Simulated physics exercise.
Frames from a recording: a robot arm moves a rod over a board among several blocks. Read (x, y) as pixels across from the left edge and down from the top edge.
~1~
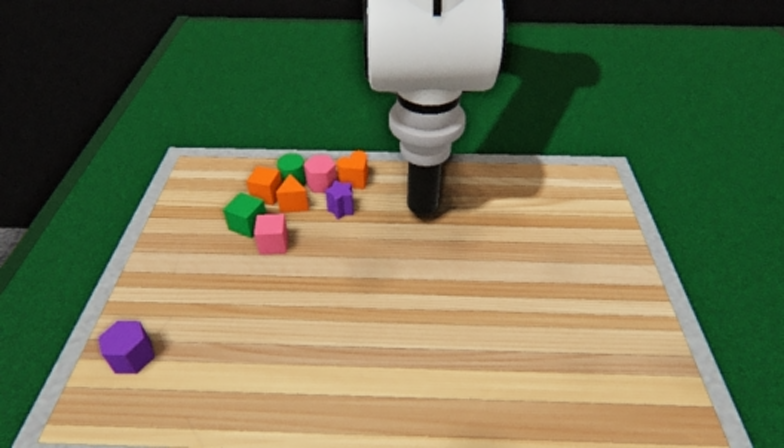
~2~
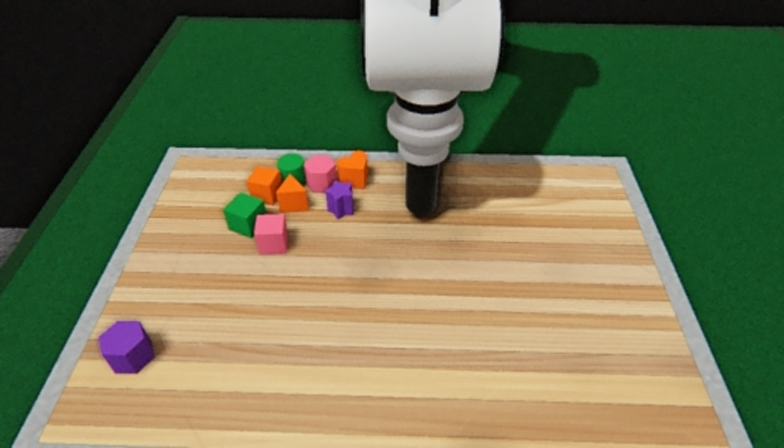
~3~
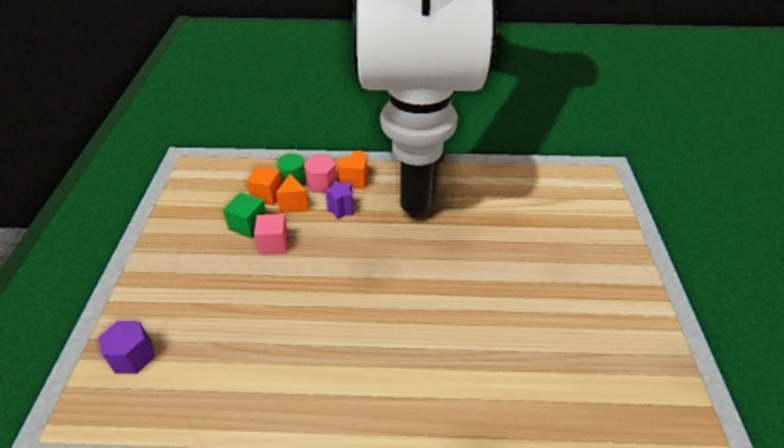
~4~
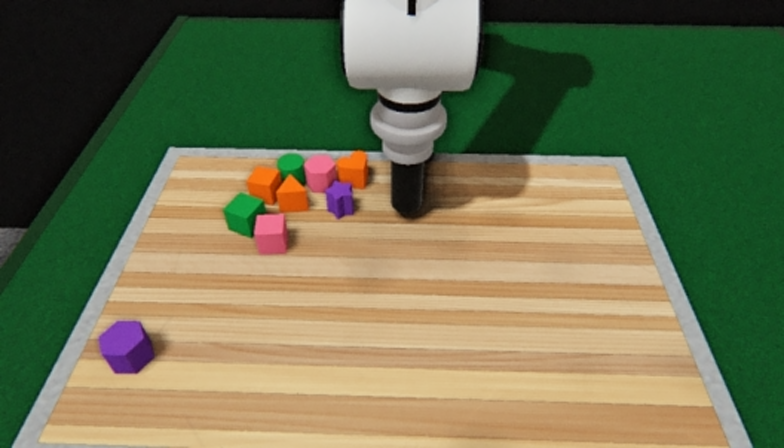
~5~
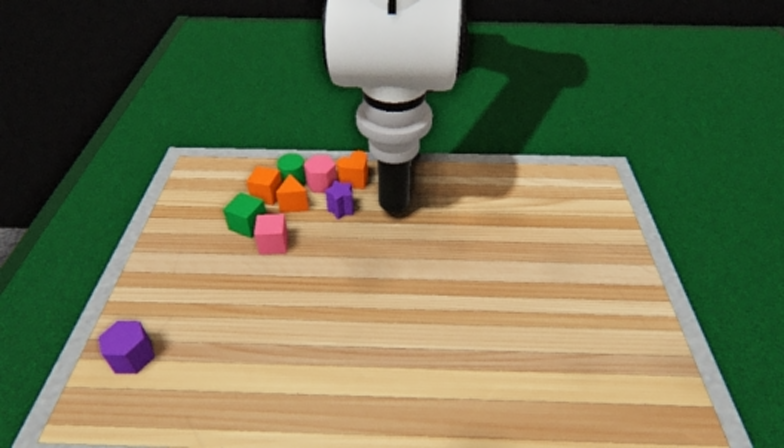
A robot arm sliding its black rod slowly left across a striped wooden board toward small coloured blocks, which stay still.
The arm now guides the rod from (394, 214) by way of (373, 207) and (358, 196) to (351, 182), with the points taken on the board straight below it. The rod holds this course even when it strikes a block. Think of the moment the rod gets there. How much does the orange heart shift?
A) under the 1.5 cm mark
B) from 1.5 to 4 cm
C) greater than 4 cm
The one that fits is B, from 1.5 to 4 cm.
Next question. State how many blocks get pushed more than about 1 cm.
Put simply, one block is moved more than 1 cm.
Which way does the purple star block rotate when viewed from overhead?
It makes a counterclockwise turn.
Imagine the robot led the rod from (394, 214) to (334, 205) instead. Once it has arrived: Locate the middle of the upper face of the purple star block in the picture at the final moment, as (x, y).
About (306, 188).
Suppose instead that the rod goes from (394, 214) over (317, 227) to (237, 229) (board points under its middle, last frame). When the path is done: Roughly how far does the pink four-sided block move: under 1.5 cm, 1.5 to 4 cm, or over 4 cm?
Displacement: 1.5 to 4 cm.
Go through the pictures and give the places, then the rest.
Tip of the rod at (422, 206), middles of tops, pink hexagonal block at (320, 164), purple star block at (340, 189), orange heart at (354, 160), in the first frame.
Rod at (420, 206), nothing pushed, in the second frame.
Rod at (415, 205), nothing pushed, in the third frame.
Rod at (406, 204), nothing pushed, in the fourth frame.
Rod at (394, 203), pink hexagonal block at (320, 164), purple star block at (340, 189), orange heart at (354, 160), in the fifth frame.
What follows on the original path. Halfway along, rod at (363, 190); purple star block at (338, 188), turned 15° anticlockwise.
At the end, rod at (350, 171); pink hexagonal block unmoved; purple star block at (337, 187), turned 35° anticlockwise; orange heart at (350, 146).
